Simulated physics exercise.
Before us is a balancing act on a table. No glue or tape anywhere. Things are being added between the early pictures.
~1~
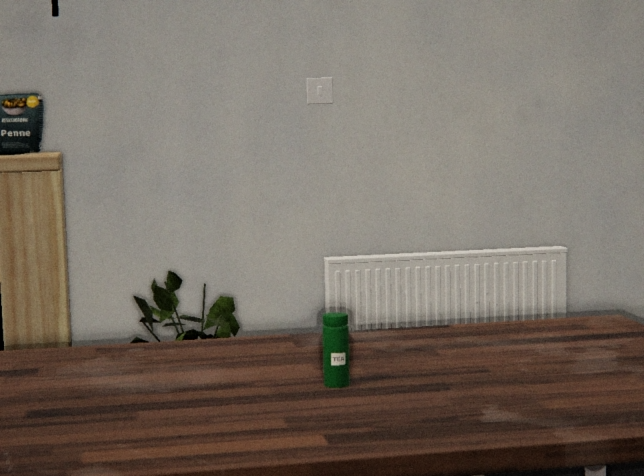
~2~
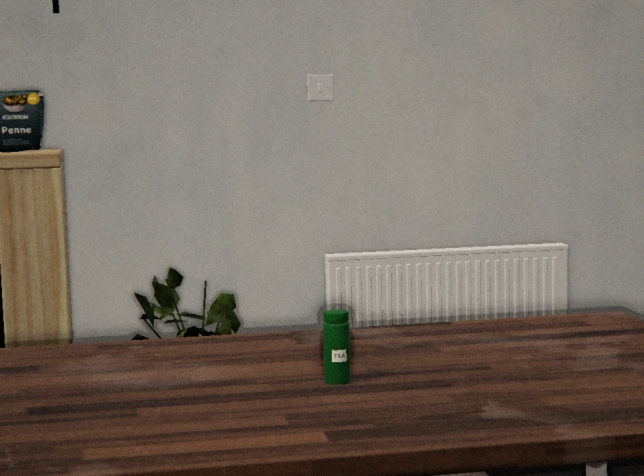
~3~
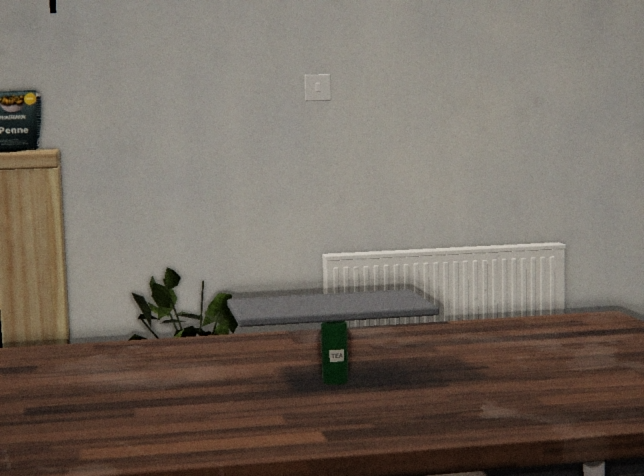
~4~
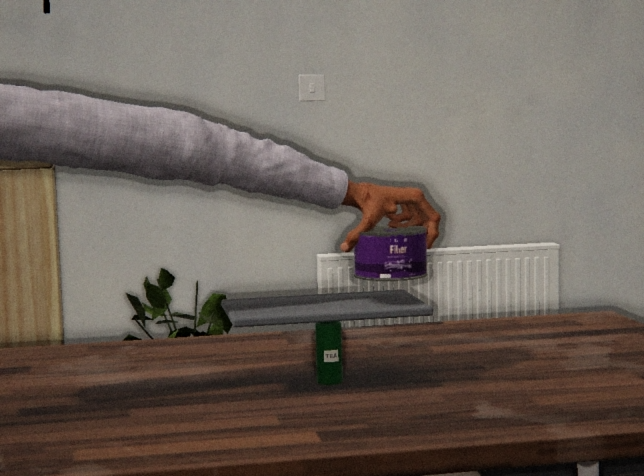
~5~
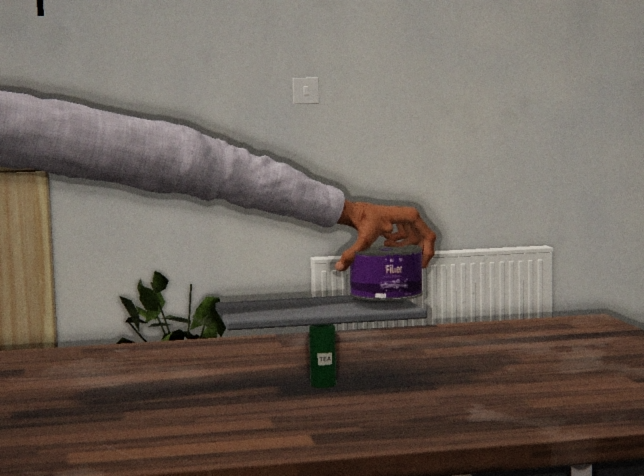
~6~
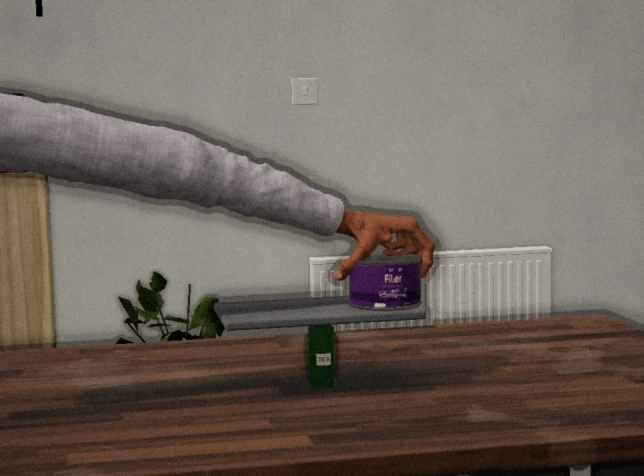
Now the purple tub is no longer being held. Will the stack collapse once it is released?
My guess is the stack won't stay standing.
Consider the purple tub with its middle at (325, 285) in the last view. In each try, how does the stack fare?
Stands.
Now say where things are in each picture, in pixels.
In the first frame, the last thing is not in view yet.
In the second frame, the last thing is not in view yet.
In the third frame, the last thing is not in view yet; grey lid (330, 307).
The fourth frame shows still above its spot; purple tub (390, 252); grey lid (324, 307).
The fifth frame shows still above its spot; purple tub (386, 272); grey lid (318, 310).
The sixth frame shows set down, still held; purple tub (385, 281); grey lid (317, 311).
Then, 0.50 s later than the last frame, purple tub now fallen; grey lid tilted by 61°.
Then, 0.80 s later than the last frame, grey lid and green shaker now fallen.
When it is over, fallen, purple tub, grey lid and green shaker. The stack comes apart.
